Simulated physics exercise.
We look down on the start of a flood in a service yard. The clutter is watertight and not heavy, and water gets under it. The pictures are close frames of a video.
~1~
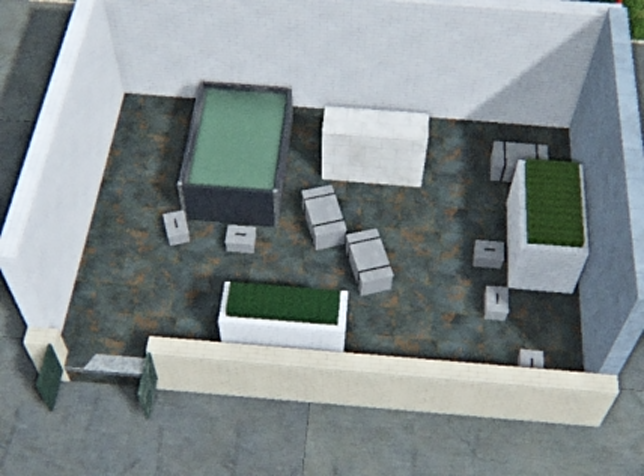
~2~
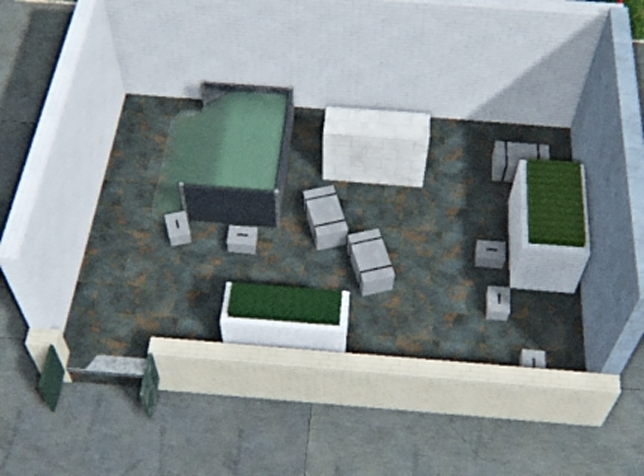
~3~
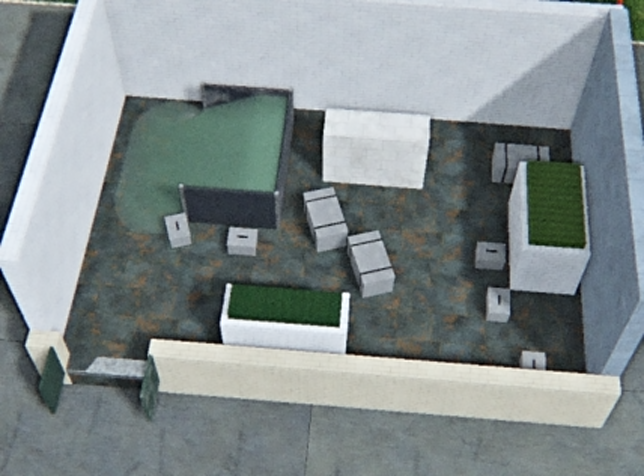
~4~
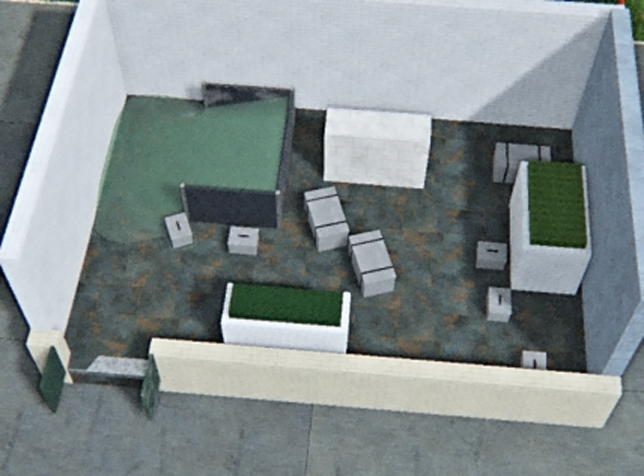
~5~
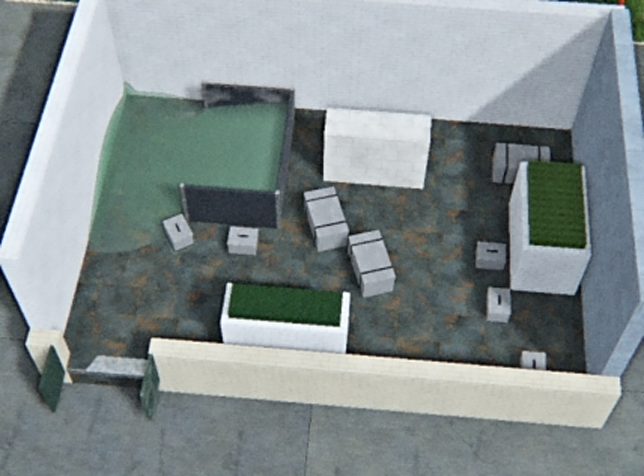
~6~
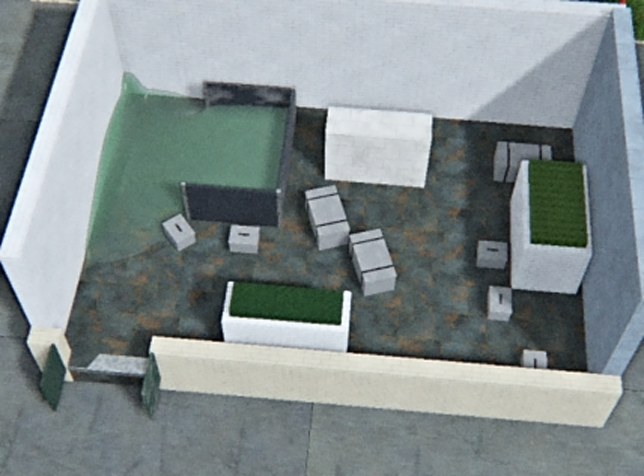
A big dark tank of green water lost its left side, and the water spread left across the yard floor to the white wall, while the gray boxes nearby barely moved.
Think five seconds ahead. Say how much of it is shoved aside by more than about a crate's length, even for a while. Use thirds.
That comes to less than a third.
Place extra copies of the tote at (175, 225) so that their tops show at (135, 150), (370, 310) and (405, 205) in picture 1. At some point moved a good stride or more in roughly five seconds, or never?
One after the other: Swept aside, less than that, less than that.
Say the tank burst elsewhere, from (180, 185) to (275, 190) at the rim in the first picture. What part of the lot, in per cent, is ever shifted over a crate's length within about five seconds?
About 60 per cent.
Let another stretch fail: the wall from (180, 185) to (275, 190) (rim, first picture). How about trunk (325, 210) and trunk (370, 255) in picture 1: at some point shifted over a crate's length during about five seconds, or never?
As listed: No, under that.
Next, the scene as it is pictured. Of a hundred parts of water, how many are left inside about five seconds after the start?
I make it 74 per cent.
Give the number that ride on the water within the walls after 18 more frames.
I count 0.
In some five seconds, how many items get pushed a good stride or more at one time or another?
1 of them.
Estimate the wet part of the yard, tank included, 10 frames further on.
Near 35 in a hundred.
A moment on, 0 of 8 are well off their spots; 0 afloat.
Next, 0 of 8 are well off their spots; 0 afloat.
Later, 1 of 8 are well off their spots; 0 afloat.
In the end, 1 of 8 are well off their spots, and 1 have been at some point; 0 afloat.
